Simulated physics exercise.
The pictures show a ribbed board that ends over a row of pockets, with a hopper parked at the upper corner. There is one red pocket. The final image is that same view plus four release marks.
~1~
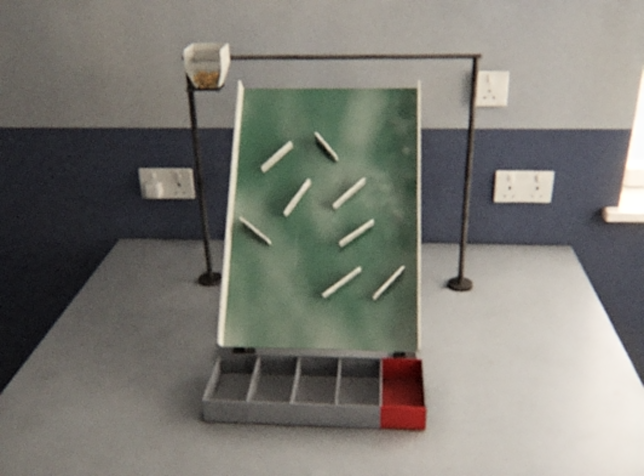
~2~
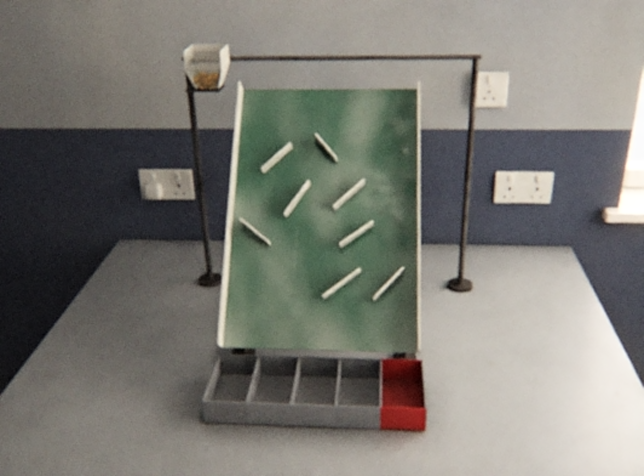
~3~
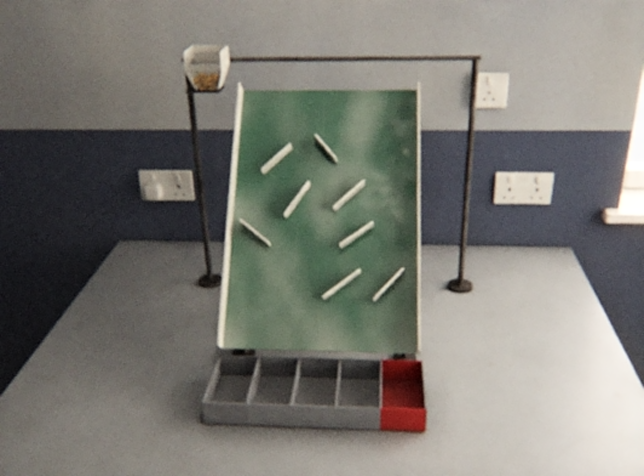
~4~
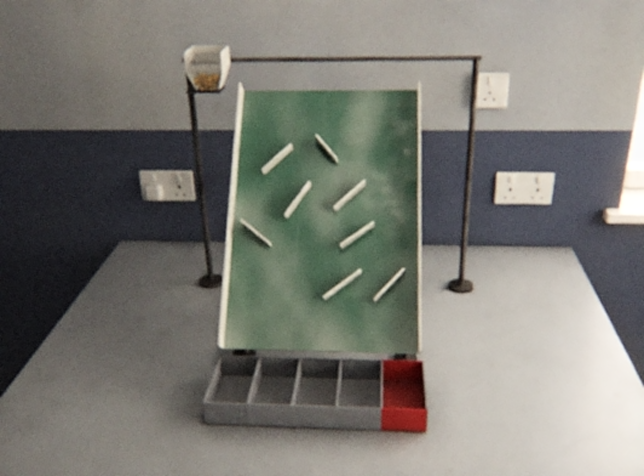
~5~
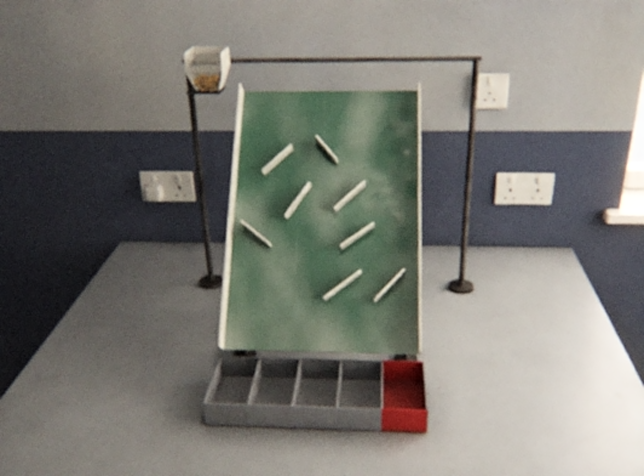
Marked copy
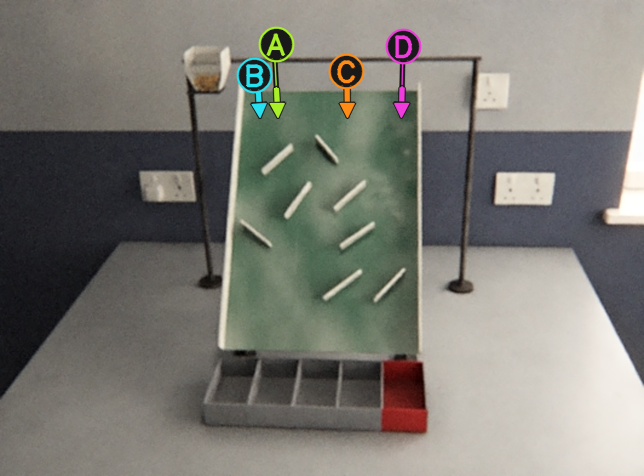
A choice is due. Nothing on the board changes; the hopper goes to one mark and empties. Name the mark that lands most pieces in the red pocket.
D beats the others.
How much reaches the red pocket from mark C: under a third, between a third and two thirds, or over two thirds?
Mark C gives under a third.
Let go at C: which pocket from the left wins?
The second from the left.
On the marked copy, mark A meets the board at (277, 112); mark B meets the board at (259, 112); mark C meets the board at (347, 112); mark D meets the board at (401, 112).
If A is chosen, none at all in the red pocket, the whole lot in other pockets.
If B is chosen, none at all in the red pocket, all but a few in other pockets, a small share held on the board.
If C is chosen, a small share in the red pocket, all but a few in other pockets, only a few outside the box.
If D is chosen, close to half in the red pocket, close to half in other pockets.
